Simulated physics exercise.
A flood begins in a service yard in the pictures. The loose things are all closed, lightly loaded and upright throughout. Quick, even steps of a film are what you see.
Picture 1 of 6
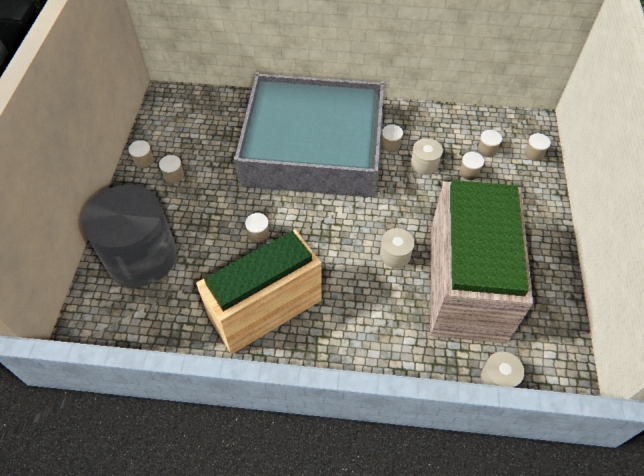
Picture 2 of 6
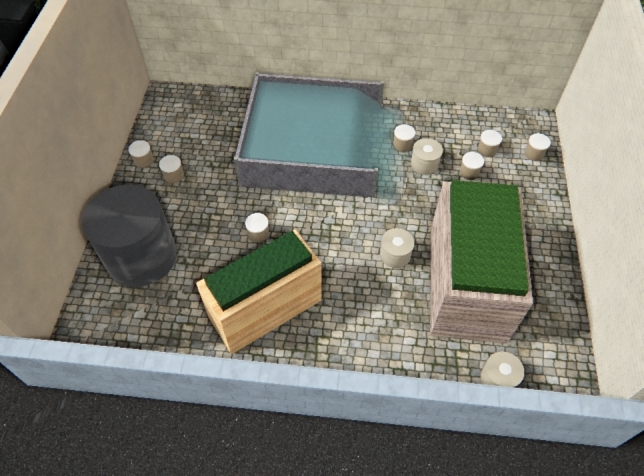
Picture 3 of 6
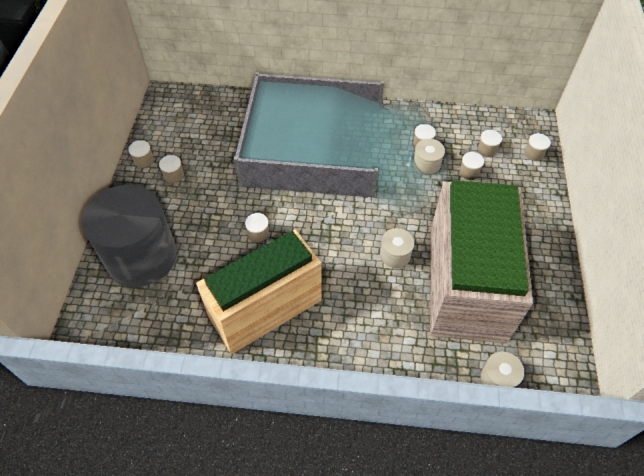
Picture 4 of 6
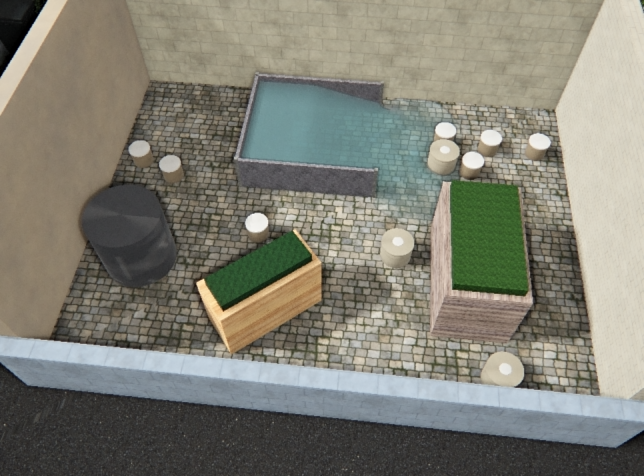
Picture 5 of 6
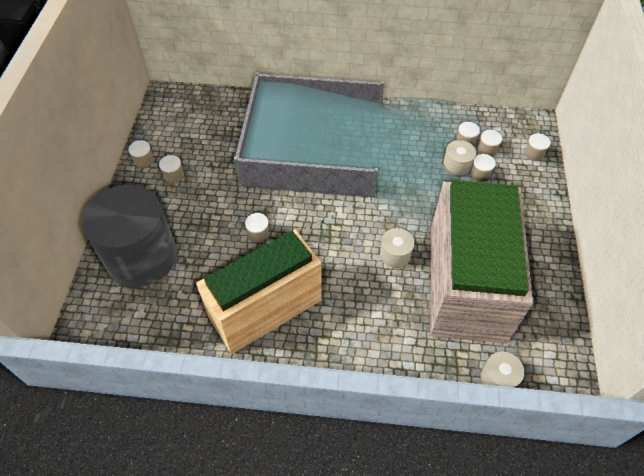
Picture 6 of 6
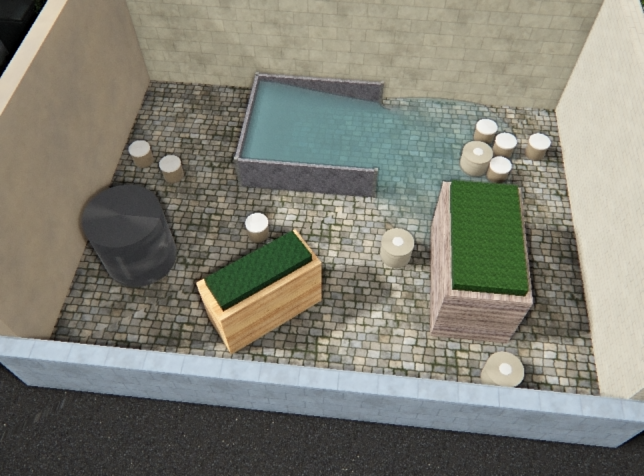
We see water pour from the open right side of a raised pool across a cobbled yard, pushing a small pale cylinder rightward, then a larger one beside it, until they cluster with others that also shift slightly right.
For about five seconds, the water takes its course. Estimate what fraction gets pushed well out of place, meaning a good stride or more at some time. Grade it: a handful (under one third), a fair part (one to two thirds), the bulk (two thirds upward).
A fair part.
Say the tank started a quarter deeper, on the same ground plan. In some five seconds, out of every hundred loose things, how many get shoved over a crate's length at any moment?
60 per cent or so.
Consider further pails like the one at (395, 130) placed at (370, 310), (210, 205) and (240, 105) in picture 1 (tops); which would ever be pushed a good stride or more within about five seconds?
First falls short; second falls short; third falls short.
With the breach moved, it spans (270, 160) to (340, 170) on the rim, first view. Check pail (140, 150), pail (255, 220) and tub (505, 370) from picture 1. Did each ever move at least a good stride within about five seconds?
Travels that far, travels that far, travels that far.
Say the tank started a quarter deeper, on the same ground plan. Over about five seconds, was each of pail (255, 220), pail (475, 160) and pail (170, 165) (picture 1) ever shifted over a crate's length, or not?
Answers in the order asked: Stayed within the threshold, went past the threshold, stayed within the threshold.
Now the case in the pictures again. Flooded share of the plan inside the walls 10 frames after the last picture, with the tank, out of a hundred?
Estimate: Close to 40 in a hundred.
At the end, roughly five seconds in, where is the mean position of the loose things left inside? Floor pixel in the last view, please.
Somewhere near (386, 263) in the last view.
A moment on, 4 of 10 are well off their spots; 1 afloat.
Next, 4 of 10 are well off their spots; 5 afloat.
Later, 4 of 10 are well off their spots; 5 afloat.
In the end, 6 of 10 are well off their spots, and 6 have been at some point; 5 afloat.
